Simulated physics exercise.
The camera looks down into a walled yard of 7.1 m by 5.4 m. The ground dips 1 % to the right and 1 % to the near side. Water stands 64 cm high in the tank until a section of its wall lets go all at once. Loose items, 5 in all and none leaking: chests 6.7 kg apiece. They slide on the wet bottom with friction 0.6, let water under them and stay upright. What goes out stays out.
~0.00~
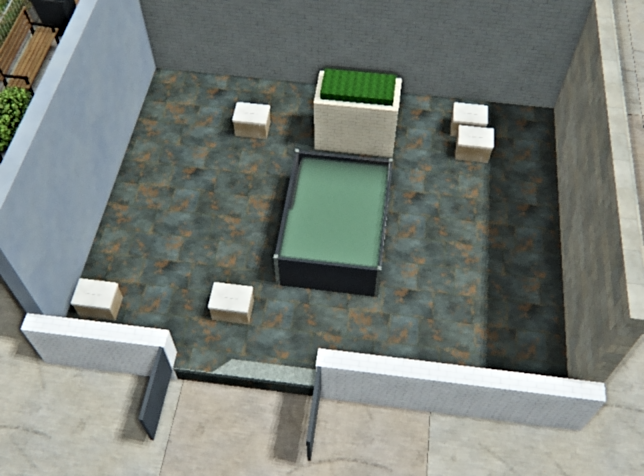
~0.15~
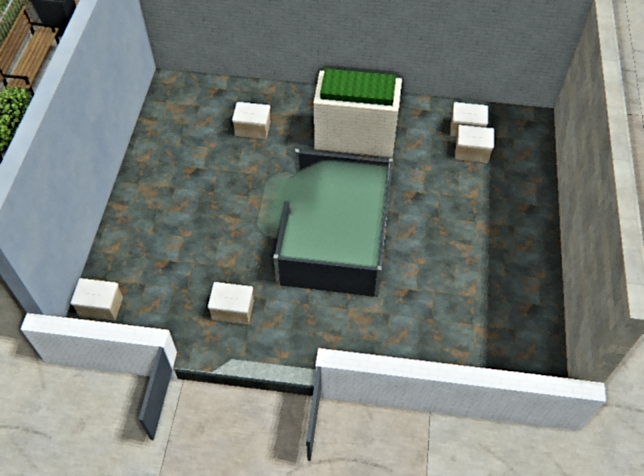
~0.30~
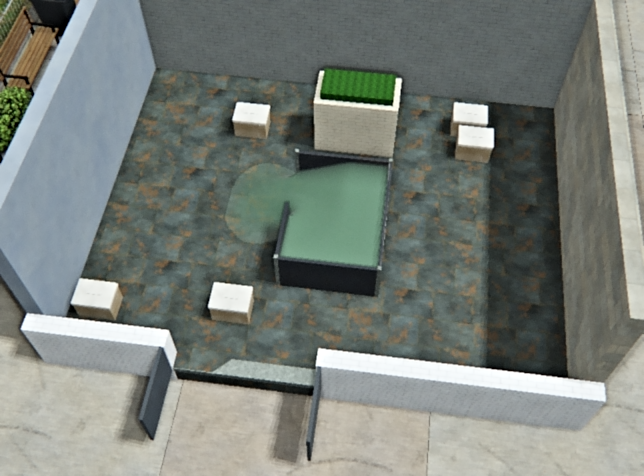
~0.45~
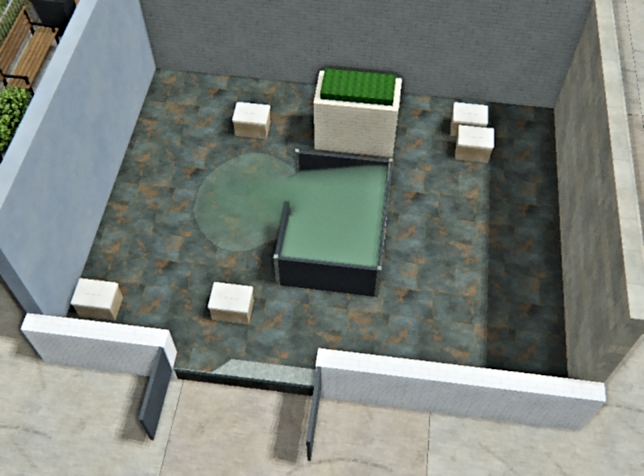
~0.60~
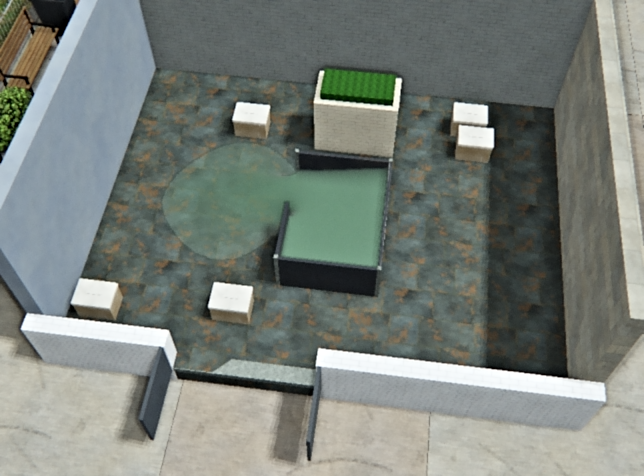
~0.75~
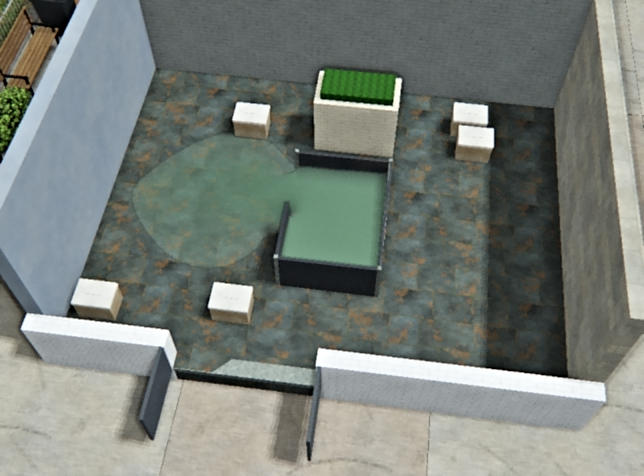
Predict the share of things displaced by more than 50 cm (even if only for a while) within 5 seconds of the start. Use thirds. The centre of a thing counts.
Share: One to two thirds.
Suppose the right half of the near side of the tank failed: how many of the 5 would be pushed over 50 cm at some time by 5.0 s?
Then 0.
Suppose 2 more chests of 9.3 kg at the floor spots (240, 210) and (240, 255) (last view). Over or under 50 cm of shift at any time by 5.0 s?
In turn: More, less.
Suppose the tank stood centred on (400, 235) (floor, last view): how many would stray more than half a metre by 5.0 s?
Then 3.
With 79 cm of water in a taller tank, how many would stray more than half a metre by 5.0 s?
Then 3.
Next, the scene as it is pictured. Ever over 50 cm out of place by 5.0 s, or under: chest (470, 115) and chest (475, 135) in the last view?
In turn: Short of it, less.
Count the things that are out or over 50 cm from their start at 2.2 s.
1 of them.
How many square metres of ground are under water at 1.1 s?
About 10.5 m2.
After 1.1 s 0 of 5 are over 50 cm from their spots; 0 afloat.
After 2.2 s 1 of 5 are over 50 cm from their spots; 0 afloat.
After 3.5 s 2 of 5 are over 50 cm from their spots; 0 afloat.
After 5.0 s 3 of 5 are over 50 cm from their spots, and 3 have been at some point; 2 afloat.
